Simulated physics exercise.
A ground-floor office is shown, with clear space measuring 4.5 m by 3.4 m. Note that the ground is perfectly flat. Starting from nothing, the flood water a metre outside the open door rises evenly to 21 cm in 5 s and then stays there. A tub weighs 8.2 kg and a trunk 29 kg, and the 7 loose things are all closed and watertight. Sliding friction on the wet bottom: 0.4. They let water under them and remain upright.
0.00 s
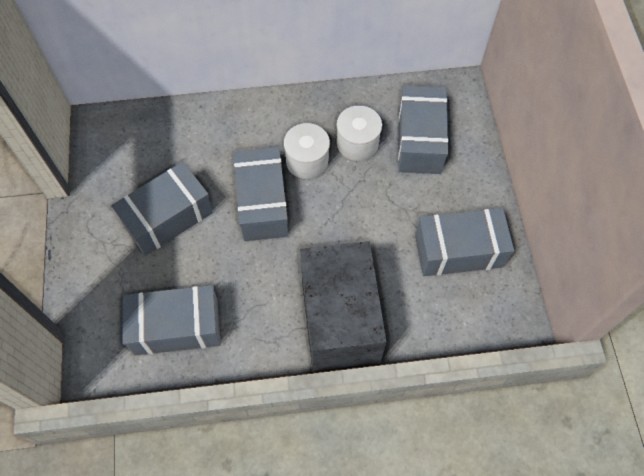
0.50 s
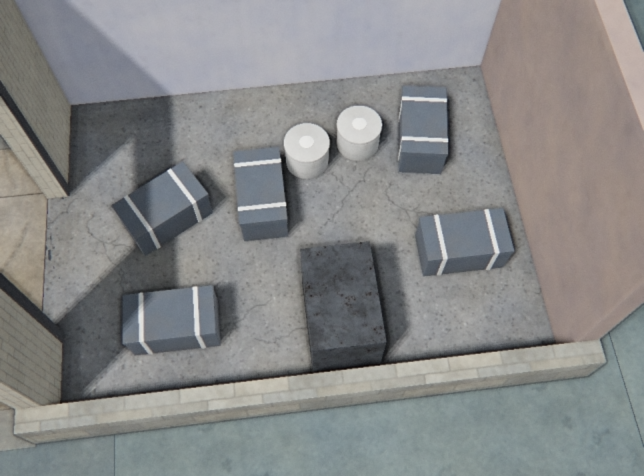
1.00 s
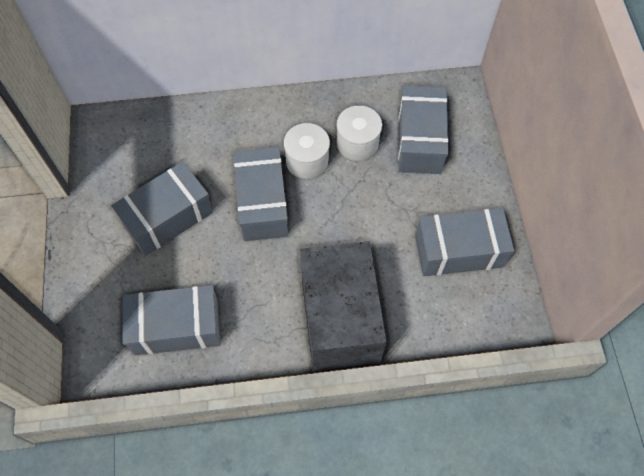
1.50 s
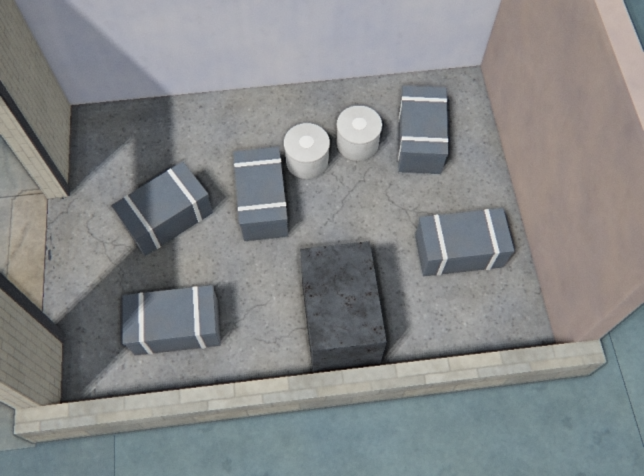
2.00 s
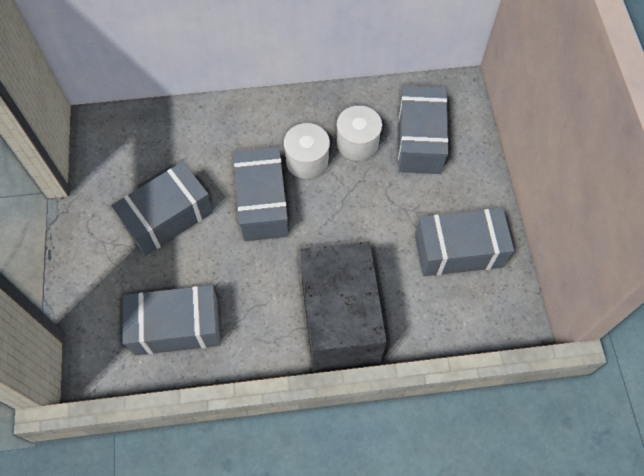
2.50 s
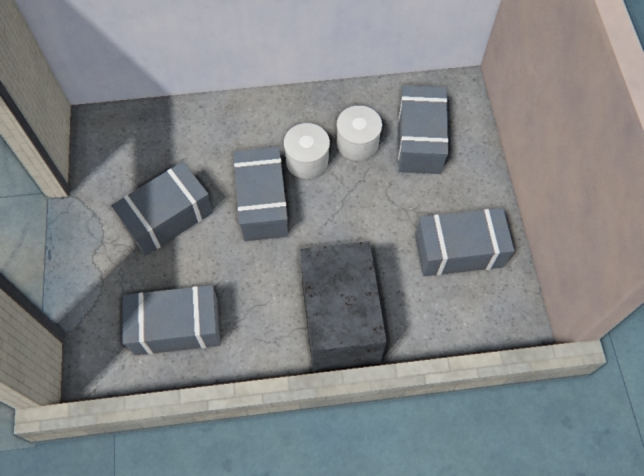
Water covers the ground outside a walled room, then seeps in through the left doorway.
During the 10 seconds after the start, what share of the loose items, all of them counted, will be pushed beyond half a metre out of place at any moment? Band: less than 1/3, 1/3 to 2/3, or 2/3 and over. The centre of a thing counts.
Band: 2/3 and over.
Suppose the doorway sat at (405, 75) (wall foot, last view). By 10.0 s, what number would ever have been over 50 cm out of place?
Count: 4.
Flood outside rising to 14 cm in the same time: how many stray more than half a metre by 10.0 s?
Then the count would be 0.
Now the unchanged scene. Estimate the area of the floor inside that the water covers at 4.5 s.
Roughly 4.0 m2 of it is wet.
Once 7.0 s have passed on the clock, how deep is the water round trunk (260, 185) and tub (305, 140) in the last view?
Around 7 cm and 2 cm.
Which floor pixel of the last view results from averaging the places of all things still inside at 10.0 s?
Centre of the remaining things: Roughly (351, 170).
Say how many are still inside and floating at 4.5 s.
The number is 0.
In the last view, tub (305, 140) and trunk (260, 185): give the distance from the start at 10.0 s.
They've ended up 100 cm and 120 cm away, in that order.
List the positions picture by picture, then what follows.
In the first frame, a tub at (359, 124) rests on the ground; a trunk at (466, 234) rests on the ground; water covers 0.0 m2; 0 of 7 have shifted.
In the second frame, a tub at (359, 124), on the bottom; a trunk at (466, 234), on the bottom; water covers 0.0 m2; 0 of 7 have shifted.
In the third frame, a tub at (359, 124), on the bottom; a trunk at (466, 234) rests on the ground; water covers 0.0 m2; 0 of 7 have shifted.
In the fourth frame, a tub at (359, 124), on the bottom; a trunk at (466, 234) rests on the ground; 0.0 m2 under water; 0 of 7 have shifted.
In the fifth frame, a tub at (359, 124), on the bottom; a trunk at (466, 234) rests on the ground; 0.0 m2 under water; 0 of 7 have shifted.
In the sixth frame, a tub at (359, 124) rests on the ground; a trunk at (466, 234) rests on the ground; 0.3 m2 under water; 0 of 7 have shifted.
After 3.5 s 0 of 7 are over 50 cm from their spots; 0 afloat.
After 4.5 s 0 of 7 are over 50 cm from their spots; 0 afloat.
After 7.0 s 2 of 7 are over 50 cm from their spots; 1 afloat.
After 10.0 s 5 of 7 are over 50 cm from their spots, and 5 have been at some point; 6 afloat.
